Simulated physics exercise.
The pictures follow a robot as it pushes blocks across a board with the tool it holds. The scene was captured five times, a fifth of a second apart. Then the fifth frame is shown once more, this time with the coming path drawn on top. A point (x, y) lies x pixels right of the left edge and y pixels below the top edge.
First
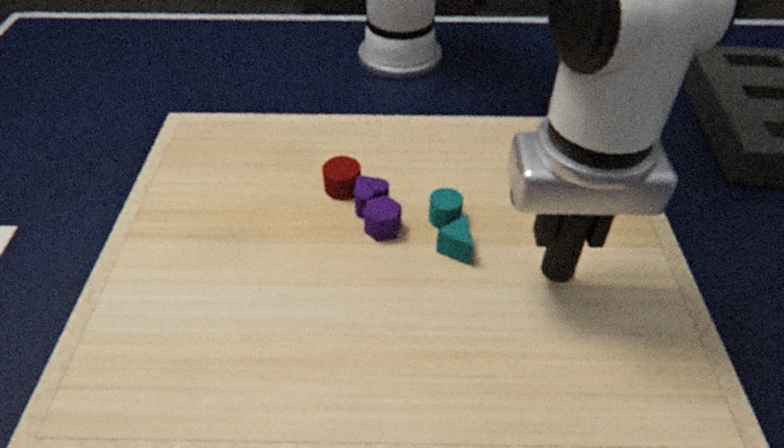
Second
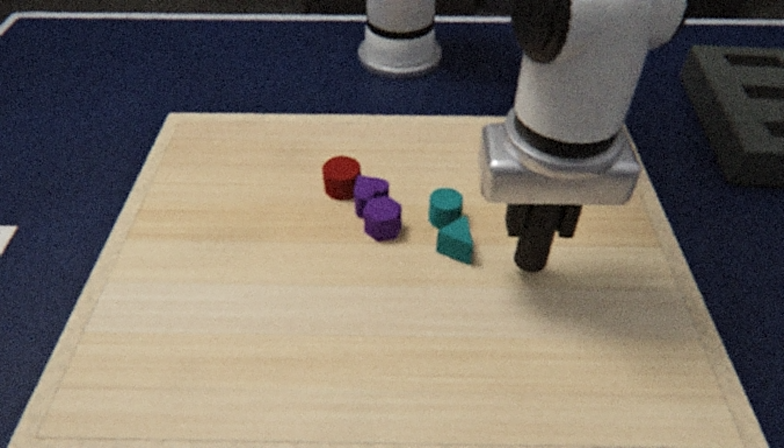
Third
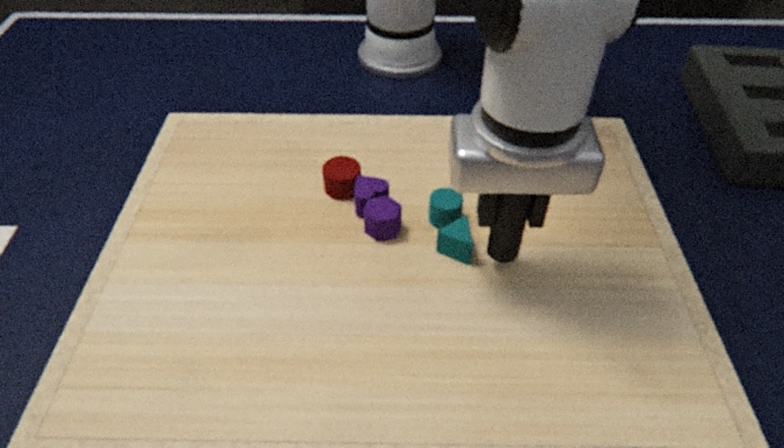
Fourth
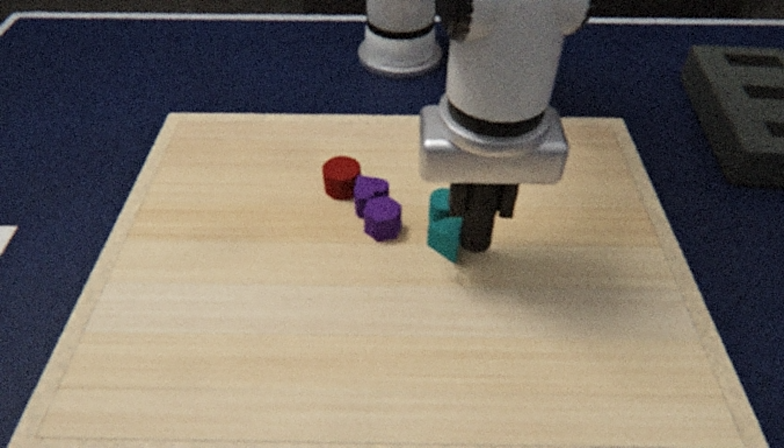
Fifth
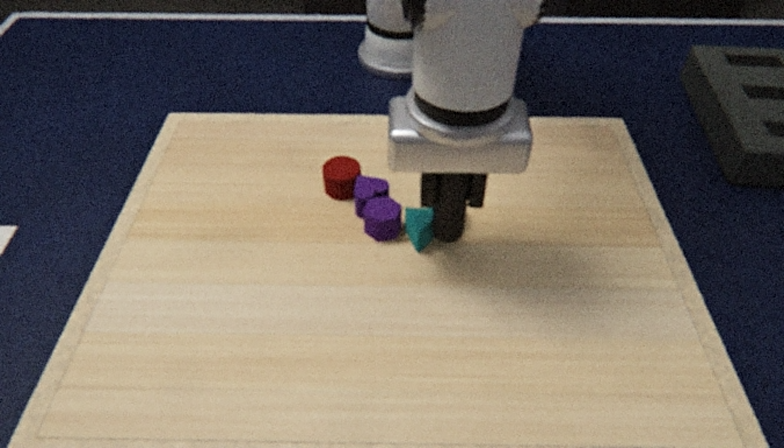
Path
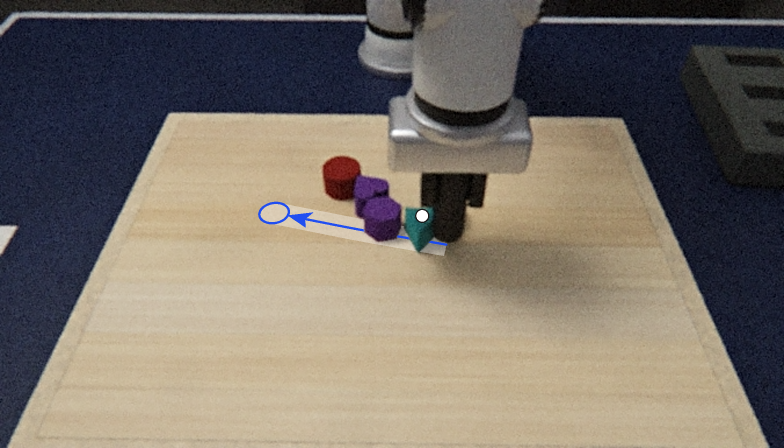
In this clip, a robotic arm moves left across a wooden board holding red, purple and turquoise blocks, then its dark tool pushes the turquoise triangular piece left toward the purple blocks, while the red disc stays still.
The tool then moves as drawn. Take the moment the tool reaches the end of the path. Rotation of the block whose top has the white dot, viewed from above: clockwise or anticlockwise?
Twists clockwise.
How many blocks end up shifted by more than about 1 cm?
It should be three or more.
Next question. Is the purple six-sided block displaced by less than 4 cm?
It seems not.
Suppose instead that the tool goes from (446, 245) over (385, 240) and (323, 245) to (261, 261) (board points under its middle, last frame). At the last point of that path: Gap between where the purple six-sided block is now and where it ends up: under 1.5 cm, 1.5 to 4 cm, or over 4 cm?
Offset: Above 4 cm.
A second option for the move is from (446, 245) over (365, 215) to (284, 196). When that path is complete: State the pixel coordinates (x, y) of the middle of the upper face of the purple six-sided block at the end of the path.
It will likely be found at (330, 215).
The line goes in a line from (446, 245) to (274, 213); the dot is on the turquoise triangular piece.
The first path, step by step. One third of the way, tool (386, 222); red disc (331, 159); purple heart (350, 177), turned 50° clockwise; purple six-sided block (341, 202), turned 15° anticlockwise; turquoise triangular piece (370, 199), turned 20° clockwise.
Two thirds of the way, tool (328, 211); red disc (325, 153); purple heart (341, 172), turned 65° clockwise; purple six-sided block (292, 192), turned 15° anticlockwise; turquoise triangular piece (322, 185), turned 20° clockwise.
At the end, tool (272, 200); red disc (325, 153); purple heart (341, 172), turned 65° clockwise; purple six-sided block (247, 178); turquoise triangular piece (305, 178), turned 60° clockwise.
